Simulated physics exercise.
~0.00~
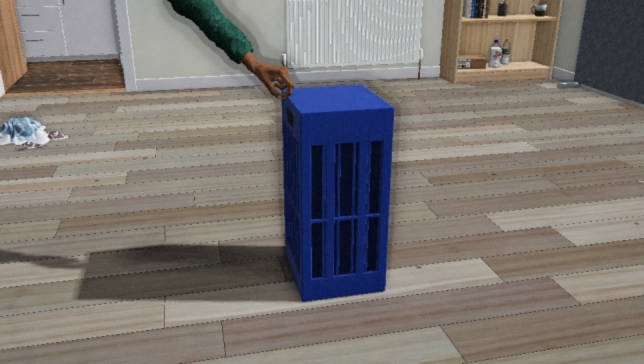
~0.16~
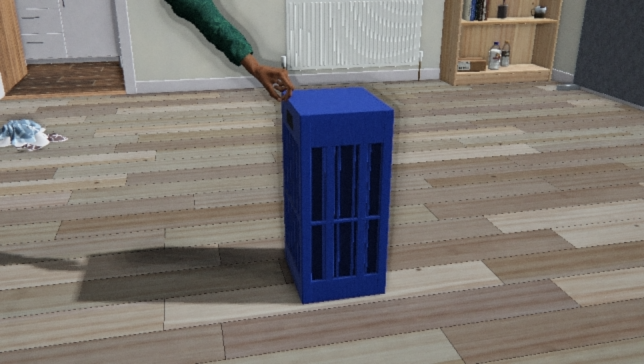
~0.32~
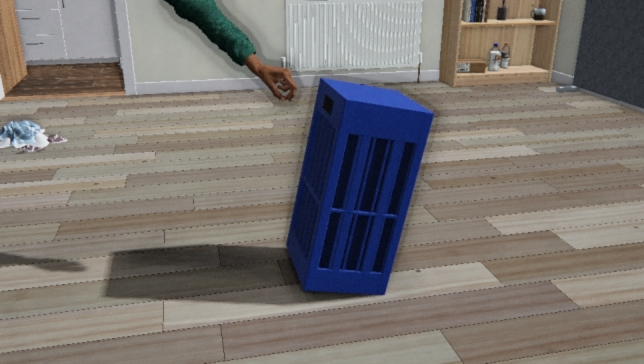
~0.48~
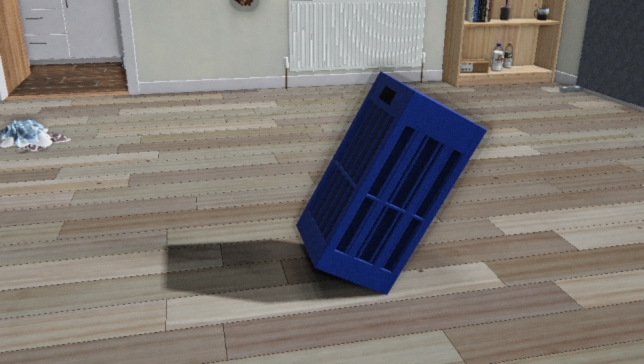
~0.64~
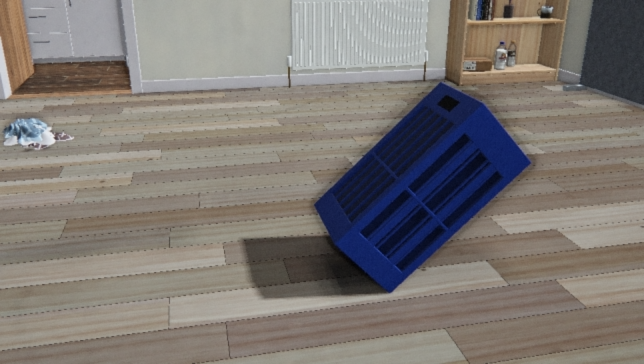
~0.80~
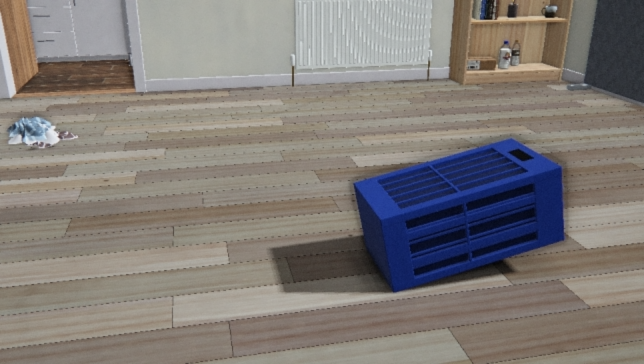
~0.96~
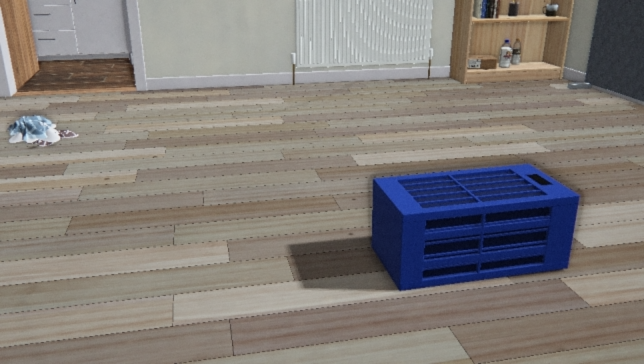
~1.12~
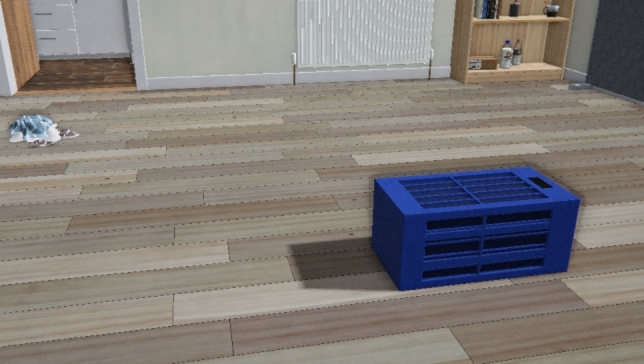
In this clip, a hand at the end of a green sleeve pushes the top of a tall blue crate standing on a wooden floor, then draws back out of view as the crate tips to the right, topples over and comes to rest on its side.
